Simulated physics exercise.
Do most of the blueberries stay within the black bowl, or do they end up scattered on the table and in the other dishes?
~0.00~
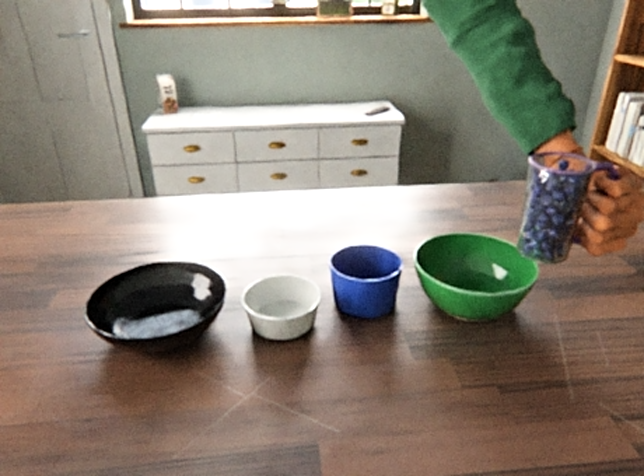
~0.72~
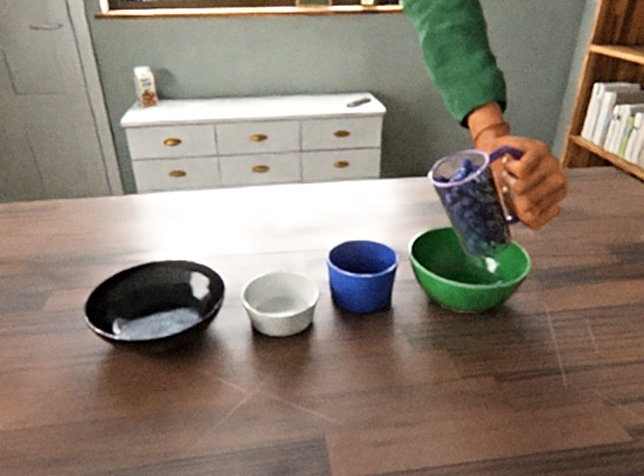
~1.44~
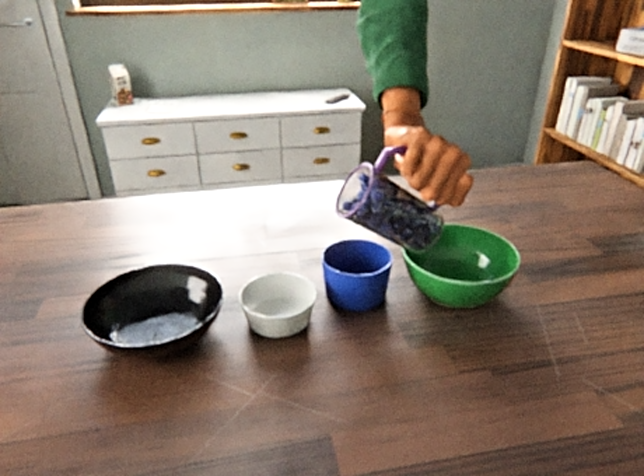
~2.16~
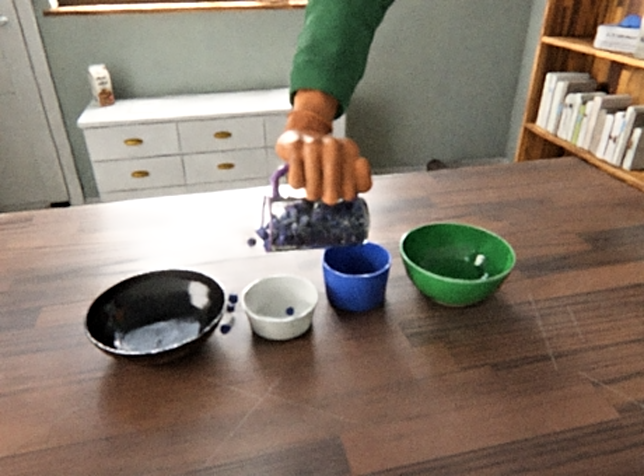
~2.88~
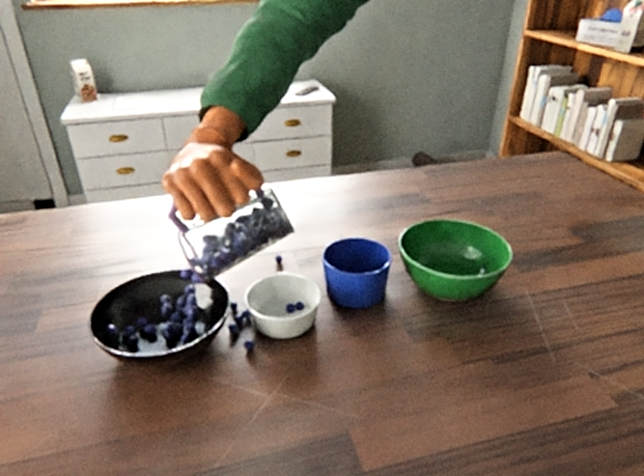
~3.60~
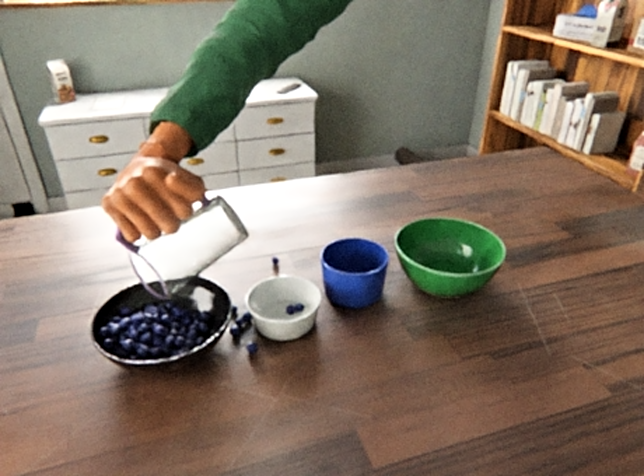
Most of the blueberries end up in the black bowl. Only a few lie on the table or in the white dish, and the blue dish and green bowl receive almost none.
